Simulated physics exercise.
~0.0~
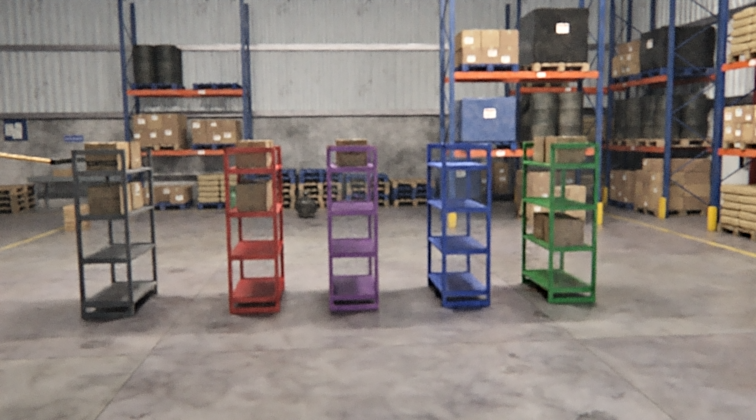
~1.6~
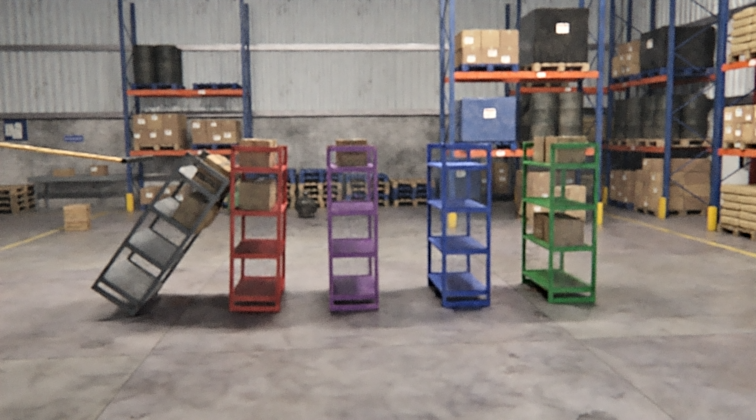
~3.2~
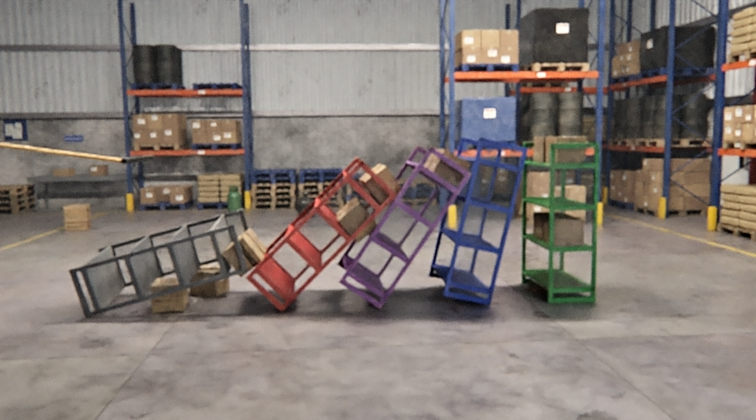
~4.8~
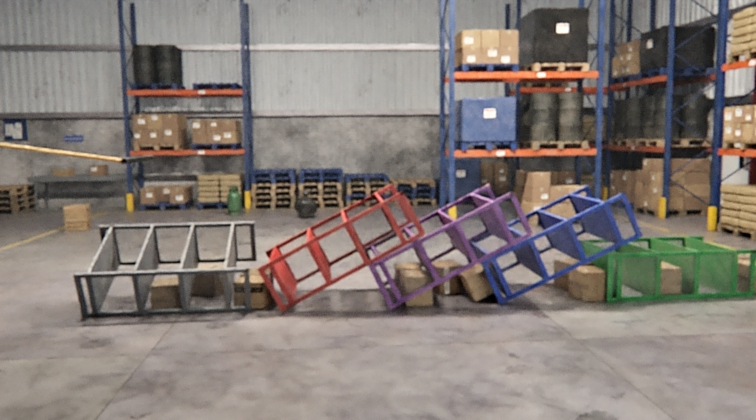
A pole at the left tipped the dark gray shelving unit over to the right, and the red, purple, blue and green units toppled after it in turn, spilling boxes, until the gray and green lay flat and the middle three leaned in a slanted heap.
